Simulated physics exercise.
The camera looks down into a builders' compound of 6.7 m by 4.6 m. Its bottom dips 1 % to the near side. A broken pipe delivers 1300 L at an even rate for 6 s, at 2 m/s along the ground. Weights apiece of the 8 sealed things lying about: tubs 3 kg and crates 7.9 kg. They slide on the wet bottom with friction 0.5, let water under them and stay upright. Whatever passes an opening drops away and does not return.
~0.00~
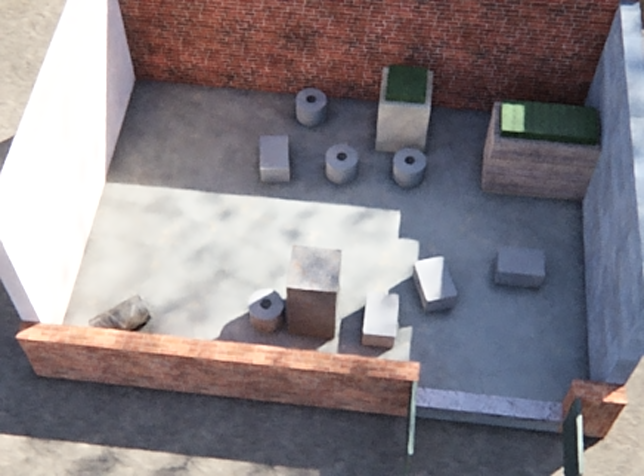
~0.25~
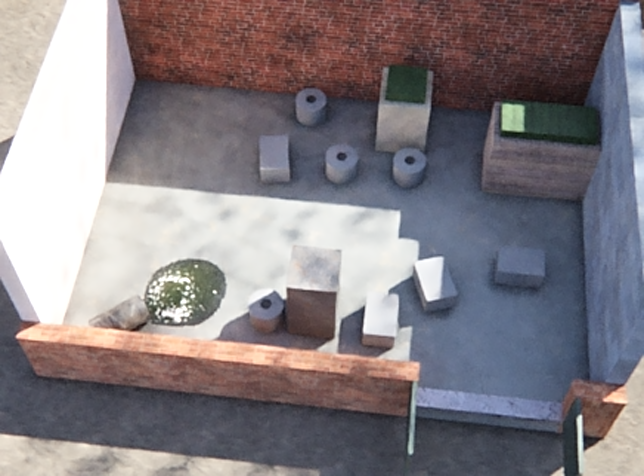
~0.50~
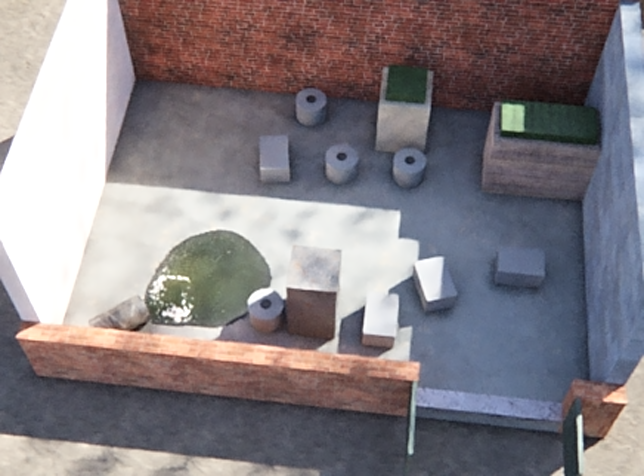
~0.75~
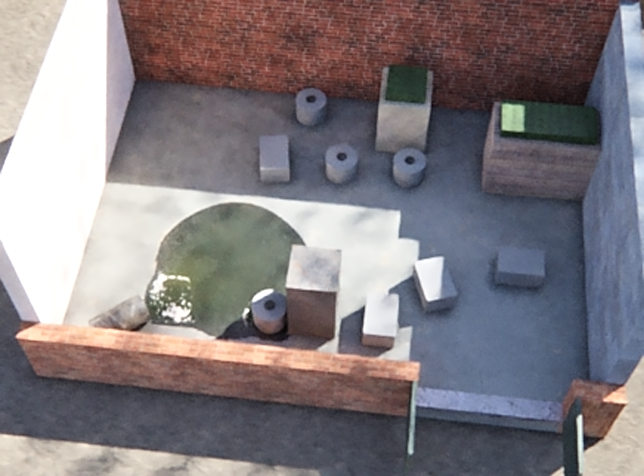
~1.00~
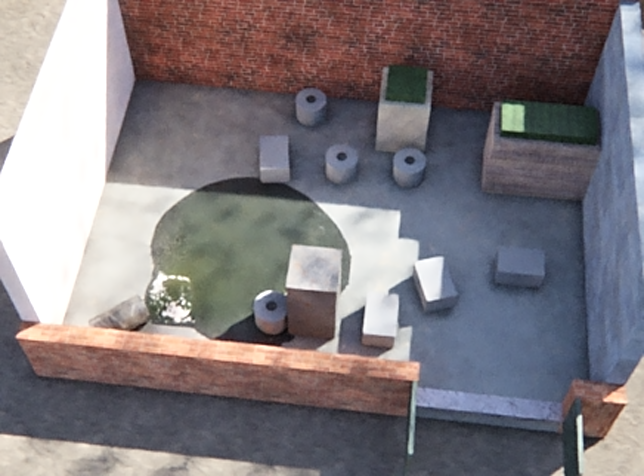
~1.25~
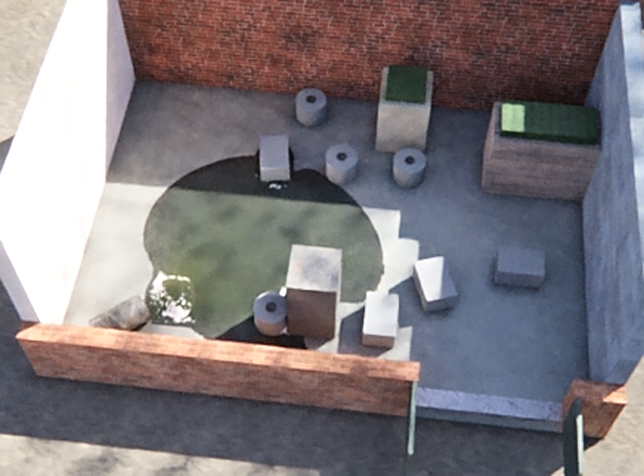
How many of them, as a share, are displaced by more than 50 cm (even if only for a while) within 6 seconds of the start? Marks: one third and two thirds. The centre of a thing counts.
It is from one to two thirds.
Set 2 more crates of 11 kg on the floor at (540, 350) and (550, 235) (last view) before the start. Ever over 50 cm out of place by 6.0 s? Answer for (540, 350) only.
It is short of it.
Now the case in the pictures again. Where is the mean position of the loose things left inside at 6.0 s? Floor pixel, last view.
Around (425, 221).
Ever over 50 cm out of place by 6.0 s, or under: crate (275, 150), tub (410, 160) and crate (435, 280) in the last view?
In turn: Over, over, short of it.
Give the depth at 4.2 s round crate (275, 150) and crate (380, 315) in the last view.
Roughly 7 and 3 cm.
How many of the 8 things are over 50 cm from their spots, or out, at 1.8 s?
By then 0.
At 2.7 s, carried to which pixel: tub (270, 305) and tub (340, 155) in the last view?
Near (277, 341) and (365, 142).
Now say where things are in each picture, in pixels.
The first picture shows a tub at (266, 304), on the bottom; a crate at (274, 152) rests on the ground; water covers 0.0 m2; 0 of 8 have shifted.
The second picture shows a tub at (266, 304) rests on the ground; a crate at (274, 152), on the bottom; 0.7 m2 under water; 0 of 8 have shifted.
The third picture shows a tub at (266, 304), on the bottom; a crate at (274, 152), on the bottom; 1.7 m2 under water; 0 of 8 have shifted.
The fourth picture shows a tub at (270, 305), on the bottom, 5 cm from its start; a crate at (274, 152), on the bottom; water covers 3.2 m2; 0 of 8 have shifted.
The fifth picture shows a tub at (272, 306), on the bottom, 8 cm from its start; a crate at (274, 152) rests on the ground; 5.2 m2 under water; 1 of 8 have shifted.
The sixth picture shows a tub at (271, 307), afloat, 10 cm from its start; a crate at (274, 152) rests on the ground; water covers 7.2 m2; 1 of 8 have shifted.
After 1.8 s 0 of 8 are over 50 cm from their spots; 1 afloat.
After 2.7 s 2 of 8 are over 50 cm from their spots; 2 afloat.
After 4.2 s 4 of 8 are over 50 cm from their spots; 5 afloat.
After 6.0 s 4 of 8 are over 50 cm from their spots, and 4 have been at some point; 5 afloat.
